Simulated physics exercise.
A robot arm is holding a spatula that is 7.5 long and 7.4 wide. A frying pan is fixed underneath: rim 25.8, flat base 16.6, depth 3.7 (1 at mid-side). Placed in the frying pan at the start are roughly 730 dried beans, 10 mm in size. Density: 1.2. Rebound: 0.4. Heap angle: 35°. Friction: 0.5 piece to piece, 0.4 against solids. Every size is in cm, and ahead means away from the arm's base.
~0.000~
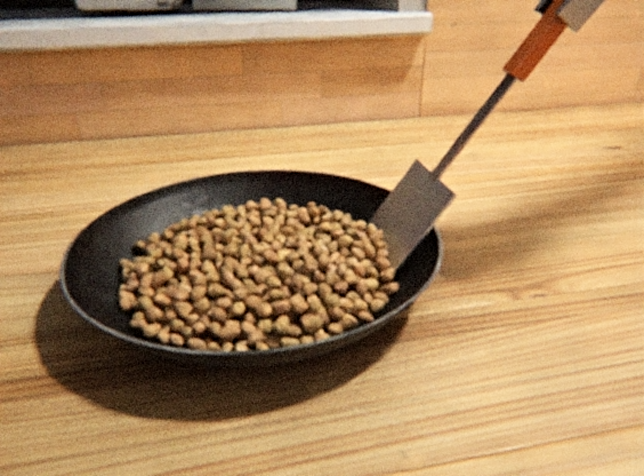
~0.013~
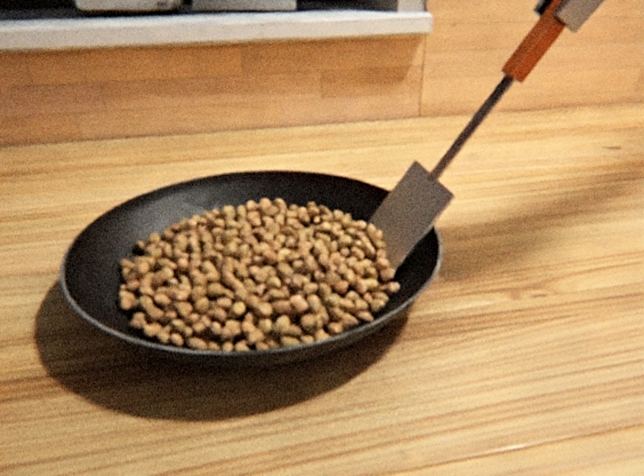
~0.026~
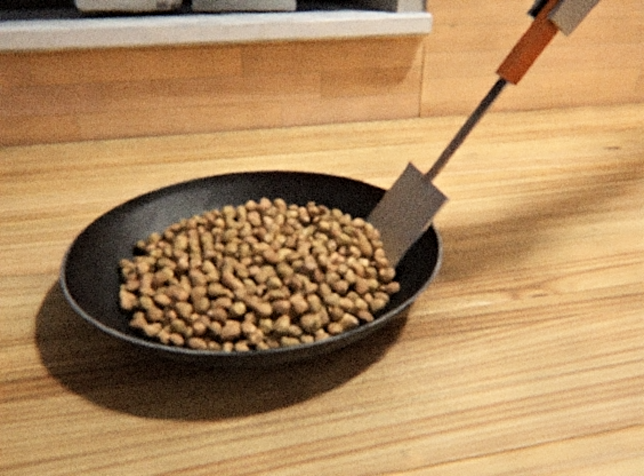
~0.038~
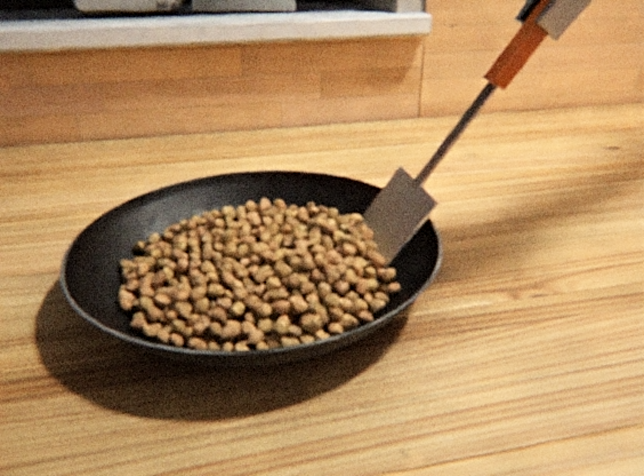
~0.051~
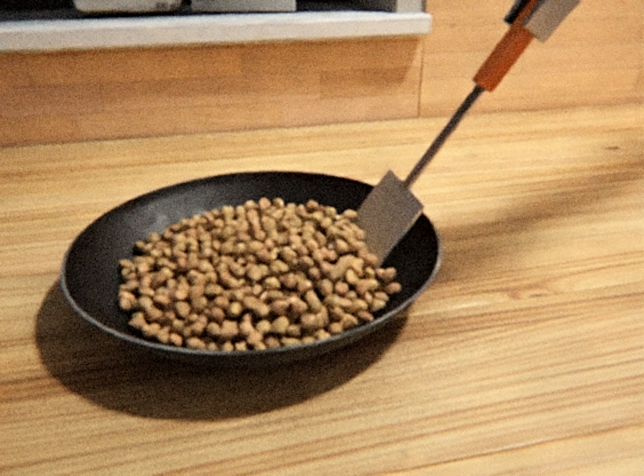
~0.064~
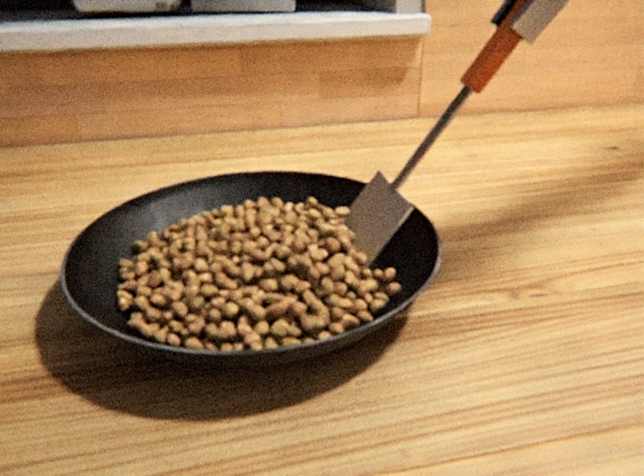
In the video, a black frying pan filled with brown beans sits on a wooden surface while a spatula at its right side, nearly still at first, moves slightly left against the heap, nudging a few beans at its edge.
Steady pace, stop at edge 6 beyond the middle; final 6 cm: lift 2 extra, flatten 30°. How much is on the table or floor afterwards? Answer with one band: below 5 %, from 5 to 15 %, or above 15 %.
Below 5 %.
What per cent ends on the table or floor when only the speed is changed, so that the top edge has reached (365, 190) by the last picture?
I'd say around 10 per cent.
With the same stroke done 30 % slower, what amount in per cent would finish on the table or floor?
Estimated share: Some 0 %.
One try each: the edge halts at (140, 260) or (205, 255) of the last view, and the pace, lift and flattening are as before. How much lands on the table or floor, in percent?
I'd say roughly 10 per cent, then roughly 0 per cent.
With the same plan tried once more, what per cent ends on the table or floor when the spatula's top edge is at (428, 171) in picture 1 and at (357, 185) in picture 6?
Close to 10 in a hundred.
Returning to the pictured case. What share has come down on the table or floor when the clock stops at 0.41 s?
2 per cent.
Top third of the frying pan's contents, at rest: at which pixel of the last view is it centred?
Roughly (140, 253).
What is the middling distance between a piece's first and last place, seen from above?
Near 4 cm, measured level.
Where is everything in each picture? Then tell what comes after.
The first picture shows spatula top edge at (436, 175), sloping 54°; upper third of the load around (267, 248), from x 125 to 390, top at y 205; 733 in the frying pan.
The second picture shows spatula top edge at (435, 176), sloping 54°; upper third of the load around (267, 249), from x 125 to 390, top at y 205.
The third picture shows spatula top edge at (429, 179), sloping 54°; upper third of the load around (267, 248), from x 125 to 390, top at y 205.
The fourth picture shows spatula top edge at (418, 183), sloping 54°; upper third of the load around (273, 250), from x 125 to 390, top at y 205.
The fifth picture shows spatula top edge at (407, 185), sloping 54°; upper third of the load around (273, 248), from x 125 to 390, top at y 205.
The sixth picture shows spatula top edge at (395, 187), sloping 54°; upper third of the load around (269, 248), from x 125 to 390, top at y 205; 733 in the frying pan.
By 0.12 s, sloping 54°, highest piece 5 above the table; 733 in the frying pan.
By 0.18 s, sloping 42°, highest piece 5 above the table; 733 in the frying pan.
By 0.41 s, sloping 24°, highest piece 6 above the table; 724 in the frying pan, 8 on the table or floor, 1 on the blade or in flight.
By 1.46 s, sloping 24°, highest piece 6 above the table; 723 in the frying pan, 10 on the table or floor.
Final count, 723 in the frying pan, 10 on the table or floor. That is 1 % on the table or floor.
